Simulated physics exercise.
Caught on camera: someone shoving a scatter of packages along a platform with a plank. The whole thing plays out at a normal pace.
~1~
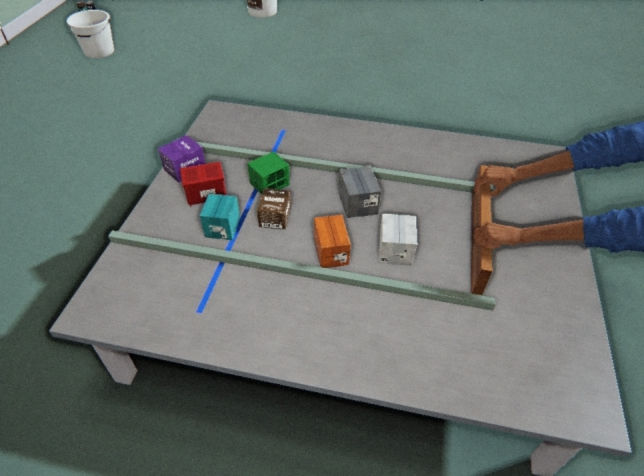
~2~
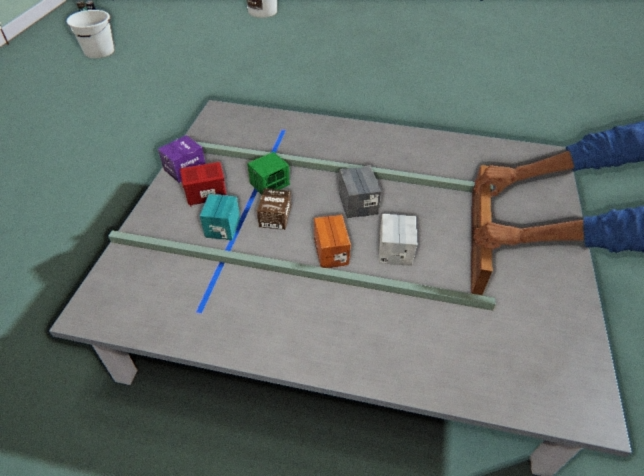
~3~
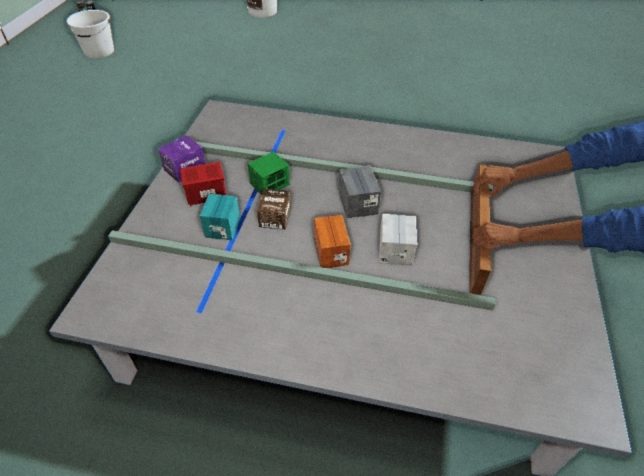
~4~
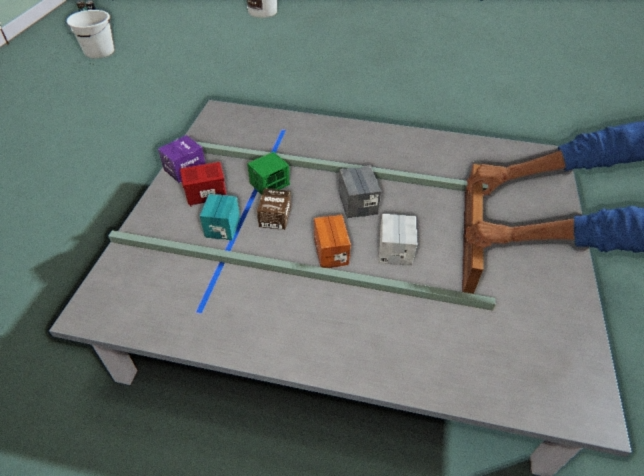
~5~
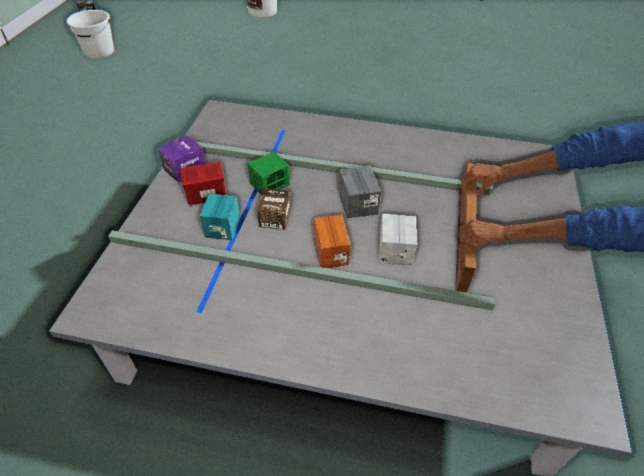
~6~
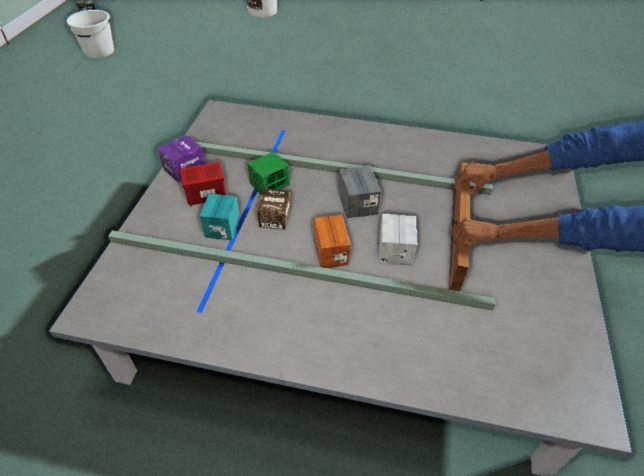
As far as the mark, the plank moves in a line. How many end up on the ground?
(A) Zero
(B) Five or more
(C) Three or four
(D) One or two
Zero.
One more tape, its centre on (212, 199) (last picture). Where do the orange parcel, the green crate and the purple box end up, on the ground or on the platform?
Check: The orange parcel remains in place; the green crate remains in place; the purple box takes the fall.
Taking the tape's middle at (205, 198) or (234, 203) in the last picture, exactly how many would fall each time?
3 and 0.
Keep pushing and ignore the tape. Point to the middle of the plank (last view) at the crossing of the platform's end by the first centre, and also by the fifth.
The middle sits near (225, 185) at the first moment and near (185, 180) at the second.
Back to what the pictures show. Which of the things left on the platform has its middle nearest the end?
It's the purple box.
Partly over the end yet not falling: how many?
That would be 0.
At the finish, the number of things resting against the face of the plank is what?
2 in contact.
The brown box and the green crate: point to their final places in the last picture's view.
The brown box comes to rest close to (208, 191), while the green crate rests close to (214, 163).
Soon after, none off yet; purple box at rest near (183, 159); red tote at rest near (204, 184); turquoise parcel at rest near (221, 217).
In the end, the number that fall off is zero.
